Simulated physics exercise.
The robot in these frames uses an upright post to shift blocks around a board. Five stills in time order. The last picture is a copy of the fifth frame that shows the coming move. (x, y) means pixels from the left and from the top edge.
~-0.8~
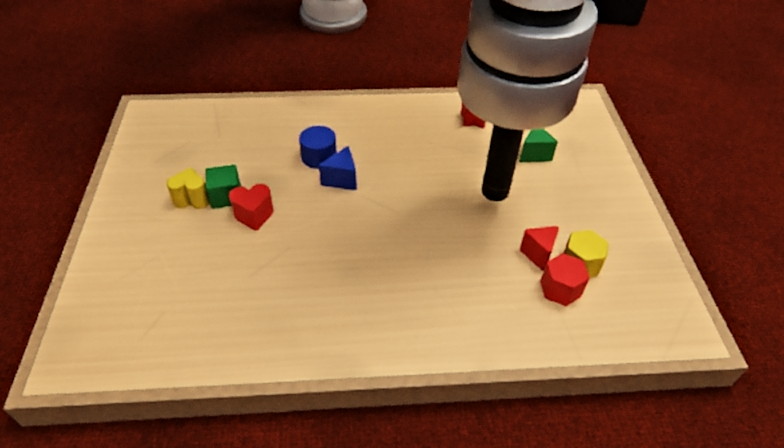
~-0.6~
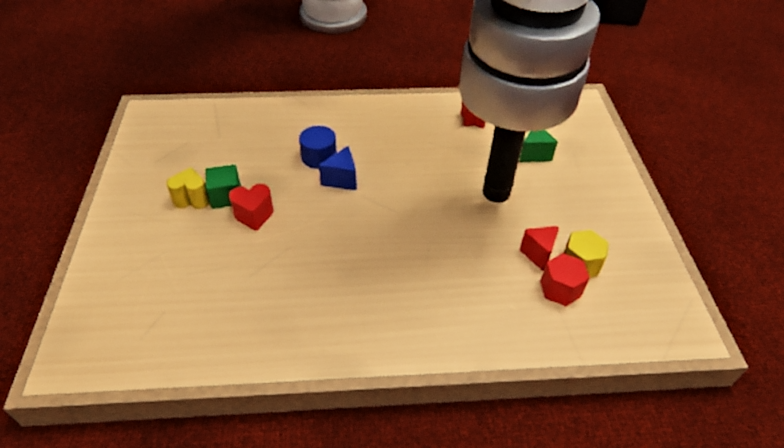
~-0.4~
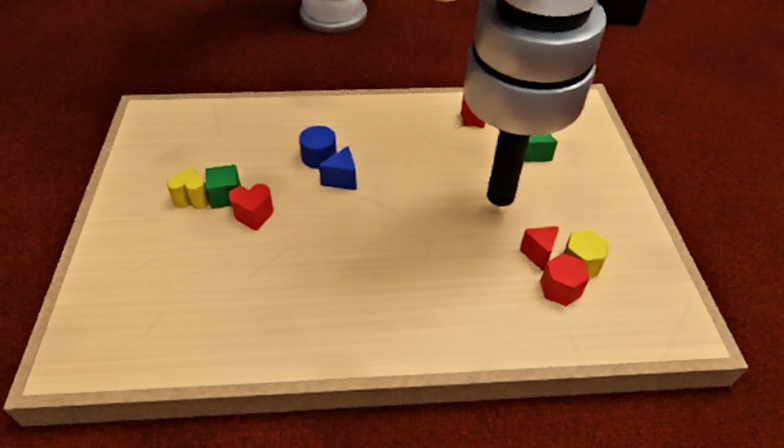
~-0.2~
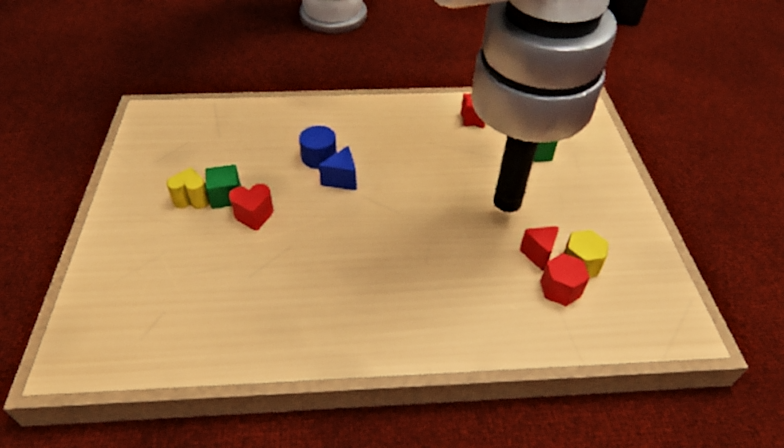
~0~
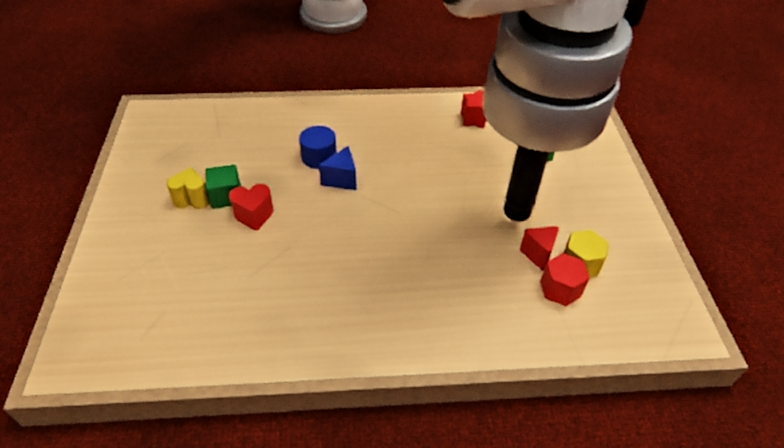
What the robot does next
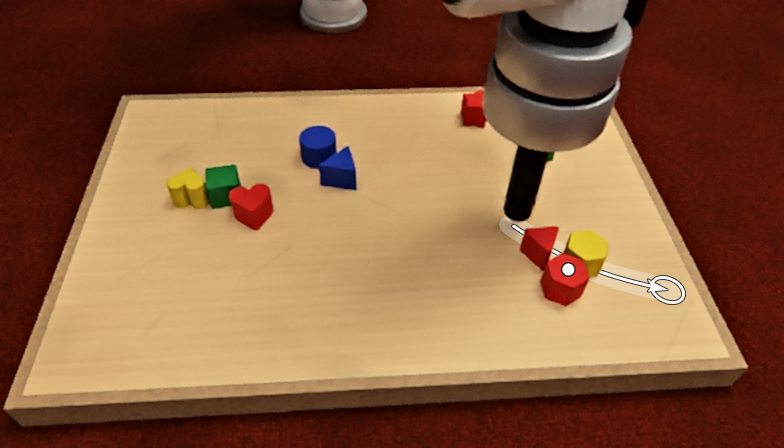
A robot's silver-and-black upright post stands over a pale wooden board on a dark red surface, seen from above at an angle by a still camera. Yellow, green and red blocks sit at left, two blue ones near upper centre, red and green ones at upper right, and two red and one yellow at lower right. The post slides slightly right and toward the viewer, nearing the red triangle, while every block stays still.
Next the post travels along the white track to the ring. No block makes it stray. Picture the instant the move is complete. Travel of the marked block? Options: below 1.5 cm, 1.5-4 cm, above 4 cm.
If I had to pick, the marked block travels less than 1.5 cm here.
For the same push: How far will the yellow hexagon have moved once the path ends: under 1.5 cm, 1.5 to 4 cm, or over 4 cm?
Ends over 4 cm away.
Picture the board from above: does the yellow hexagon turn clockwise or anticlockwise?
Spins clockwise.
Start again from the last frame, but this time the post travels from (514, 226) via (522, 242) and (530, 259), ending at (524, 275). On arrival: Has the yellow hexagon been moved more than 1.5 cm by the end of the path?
I believe not.
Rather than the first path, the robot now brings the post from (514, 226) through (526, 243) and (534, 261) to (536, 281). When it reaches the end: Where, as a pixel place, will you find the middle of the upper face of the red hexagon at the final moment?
Roughly at (590, 286).
The line goes from (514, 226) over (583, 265) to (668, 290); the dot is on the red hexagon.
The first path, step by step. One third of the way, post (563, 240); red triangle (552, 250), turned 40° clockwise; red hexagon (569, 276), turned 20° anticlockwise; yellow hexagon (598, 248).
Two thirds of the way, post (618, 262); red triangle (553, 250), turned 40° clockwise; red hexagon (569, 276), turned 20° anticlockwise; yellow hexagon (654, 274), turned 20° clockwise.
At the end, post (676, 276); red triangle (553, 250), turned 40° clockwise; red hexagon (569, 276), turned 20° anticlockwise; yellow hexagon (704, 299), turned 60° clockwise.
